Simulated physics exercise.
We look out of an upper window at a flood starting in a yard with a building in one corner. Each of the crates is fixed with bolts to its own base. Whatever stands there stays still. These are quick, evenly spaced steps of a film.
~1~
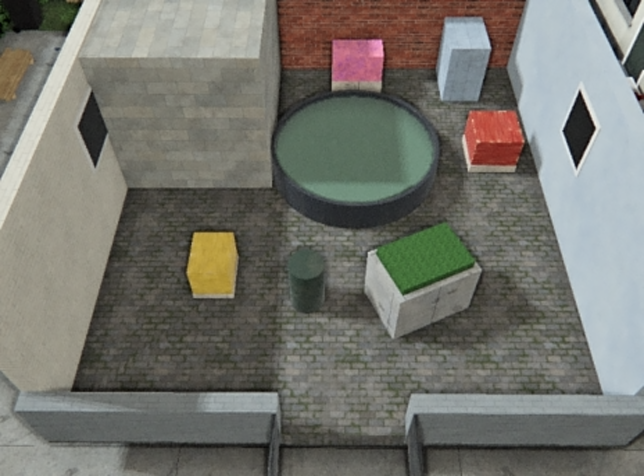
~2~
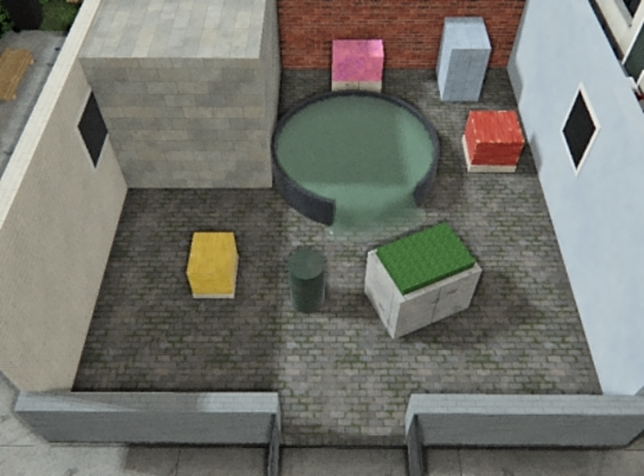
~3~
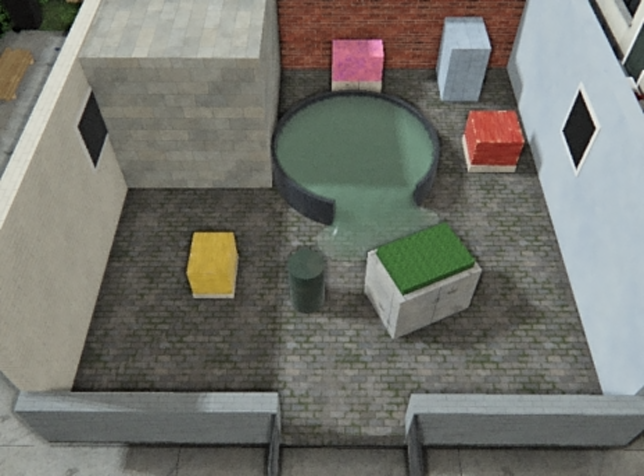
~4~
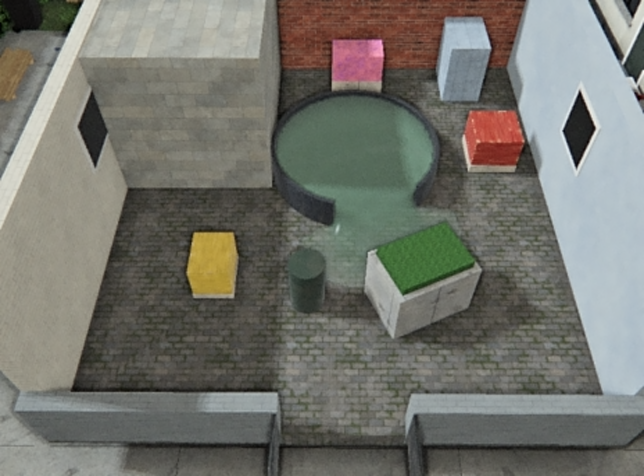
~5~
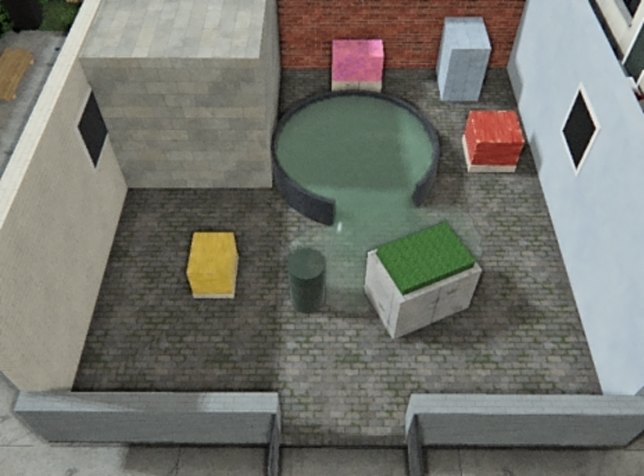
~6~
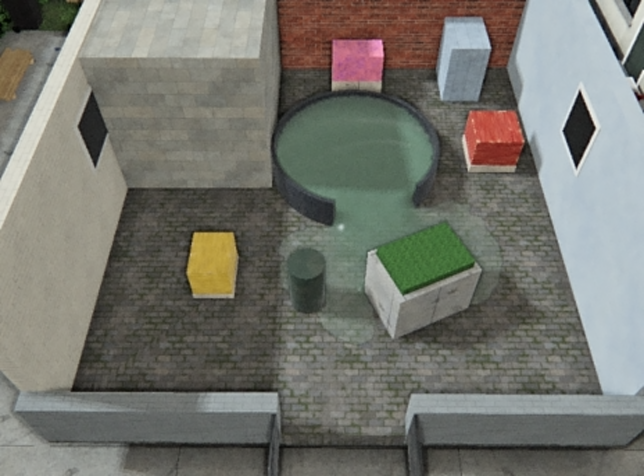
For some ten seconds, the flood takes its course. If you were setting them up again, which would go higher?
I'd say the red crate can stay, the yellow crate goes higher, the pink crate can stay.
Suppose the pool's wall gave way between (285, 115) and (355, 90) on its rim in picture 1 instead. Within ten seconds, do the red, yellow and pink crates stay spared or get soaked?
Going through them, the red crate gets reached, the yellow crate is never reached and the pink crate gets reached.
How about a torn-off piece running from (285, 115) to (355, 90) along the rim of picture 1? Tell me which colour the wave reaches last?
That would be the yellow-painted one.
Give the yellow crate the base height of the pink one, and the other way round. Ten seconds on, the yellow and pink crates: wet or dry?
The yellow one is not reached, and the pink one is not reached.
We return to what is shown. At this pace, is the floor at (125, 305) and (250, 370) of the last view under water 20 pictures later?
The first place is spared and the second is inundated.
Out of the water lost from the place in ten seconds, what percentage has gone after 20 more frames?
It works out at roughly 35 per cent.
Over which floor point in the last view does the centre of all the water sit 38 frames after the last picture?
Roughly (360, 237) in the last picture.
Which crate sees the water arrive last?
That's the crate marked pink.
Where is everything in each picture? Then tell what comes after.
The first picture shows still water in the round pool at (355, 146).
In the second picture, the front is at (421, 212), out from the gap at (378, 217).
In the third picture, water pours out at (378, 219) and has run to (327, 250).
In the fourth picture, the front is at a hidden place, out from the gap at (377, 219).
In the fifth picture, the front is at (339, 305), out from the gap at (378, 219).
In the sixth picture, the front is at (356, 338), out from the gap at (378, 219).
A moment on, water covers 20 % of the floor; the red crate not reached, the yellow crate water round its plinth, the pink crate not reached.
Next, water covers 35 % of the floor; the red crate not reached, the yellow crate water round its plinth, the pink crate not reached.
Then, water covers 55 % of the floor; the red crate water round its plinth, the yellow crate water round its plinth, the pink crate not reached.
Later, water covers 80 % of the floor; the red crate water round its plinth, the yellow crate water round its plinth, the pink crate not reached.
In the end, water covers 90 % of the floor; the red crate stayed above the water, the yellow crate was topped, the pink crate stayed above the water.
